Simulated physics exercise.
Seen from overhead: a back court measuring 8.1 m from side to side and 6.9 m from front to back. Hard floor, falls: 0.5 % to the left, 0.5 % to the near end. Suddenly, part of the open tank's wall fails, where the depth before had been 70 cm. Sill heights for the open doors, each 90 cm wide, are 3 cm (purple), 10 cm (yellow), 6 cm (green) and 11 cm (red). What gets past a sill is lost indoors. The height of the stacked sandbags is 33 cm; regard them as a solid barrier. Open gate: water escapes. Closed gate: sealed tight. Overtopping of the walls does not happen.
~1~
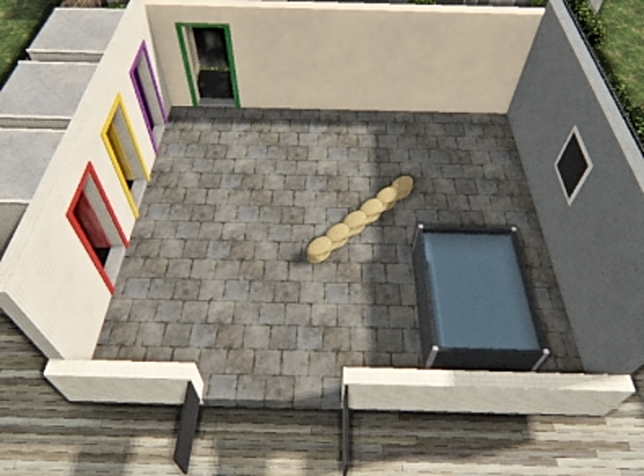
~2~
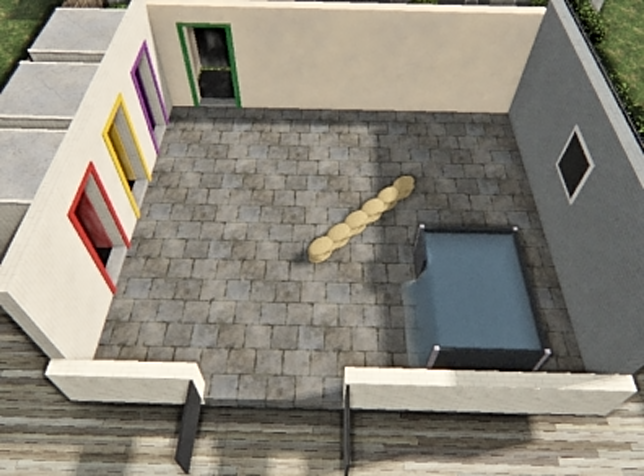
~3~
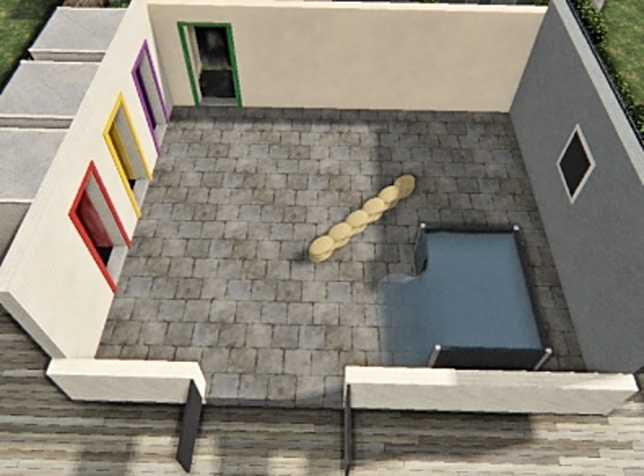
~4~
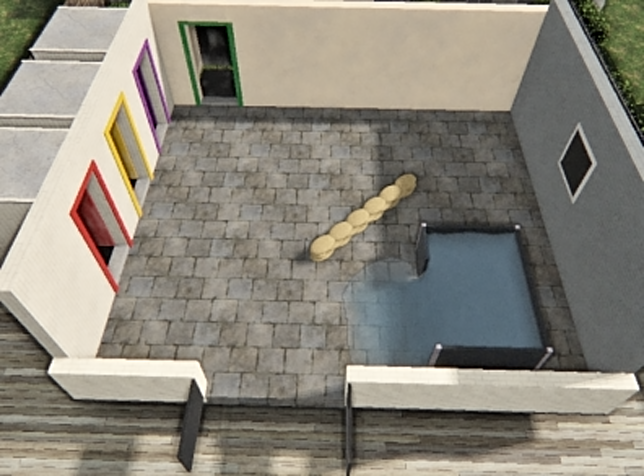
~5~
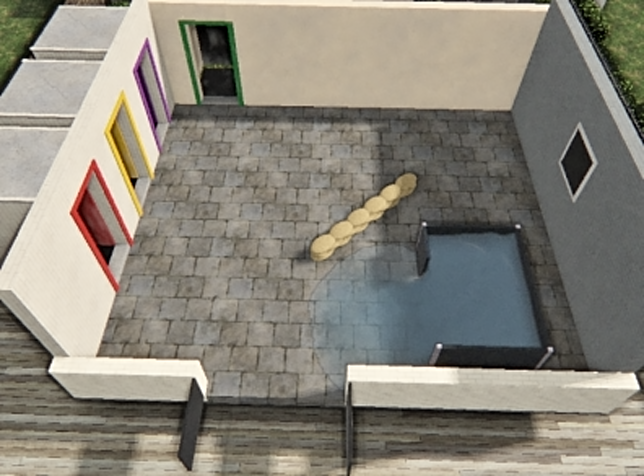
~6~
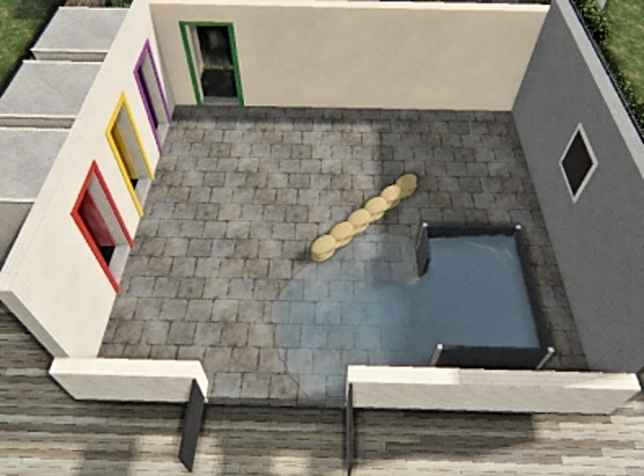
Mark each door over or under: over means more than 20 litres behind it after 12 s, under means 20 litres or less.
Purple door over, yellow door under, green door over, red door over.
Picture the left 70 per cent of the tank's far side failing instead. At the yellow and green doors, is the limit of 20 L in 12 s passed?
At yellow the amount is beneath the mark, while at green it is beneath the mark.
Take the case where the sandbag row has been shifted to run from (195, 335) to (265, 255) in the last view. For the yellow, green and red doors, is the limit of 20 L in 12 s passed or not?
With that change: Yellow stays within, green exceeds it, red stays within.
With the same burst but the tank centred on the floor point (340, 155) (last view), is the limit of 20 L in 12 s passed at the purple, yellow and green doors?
Against that limit: Purple past it, yellow above, green above.
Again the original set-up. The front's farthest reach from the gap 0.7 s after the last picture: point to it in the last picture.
Point: Roughly (125, 338) in the last view.
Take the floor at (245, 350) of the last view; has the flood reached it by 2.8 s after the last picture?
By then the spot is drenched.
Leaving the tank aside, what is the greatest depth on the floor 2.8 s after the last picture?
Around 28 centimetres.
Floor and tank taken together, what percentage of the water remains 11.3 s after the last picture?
It comes to near 66 per cent.
Then, 0.7 s after the last picture water covers 25 % of the floor and is deepest (34 cm) near (426, 355); purple door not reached, yellow door not reached, green door not reached, red door not reached.
Then, 1.5 s after the last picture water covers 35 % of the floor and is deepest (44 cm) near (105, 368); purple door not reached, yellow door not reached, green door not reached, red door 22 cm at the sill, 6 L in.
Then, 2.8 s after the last picture water covers 40 % of the floor and is deepest (28 cm) near (152, 359); purple door not reached, yellow door 10 cm at the sill, 0 L in, green door not reached, red door 22 cm at the sill, 73 L in.
Then, 6.3 s after the last picture water covers 60 % of the floor and is deepest (13 cm) near (173, 115); purple door 4 cm at the sill, 4 L in, yellow door 7 cm at the sill, 1 L in, green door 12 cm at the sill, 40 L in, red door 10 cm at the sill, 112 L in.
Then, 11.3 s after the last picture water covers 85 % of the floor and is deepest (8 cm) near (156, 170); purple door 7 cm at the sill, 46 L in, yellow door 4 cm at the sill, 1 L in, green door 5 cm at the sill, 71 L in, red door 5 cm at the sill, 113 L in.
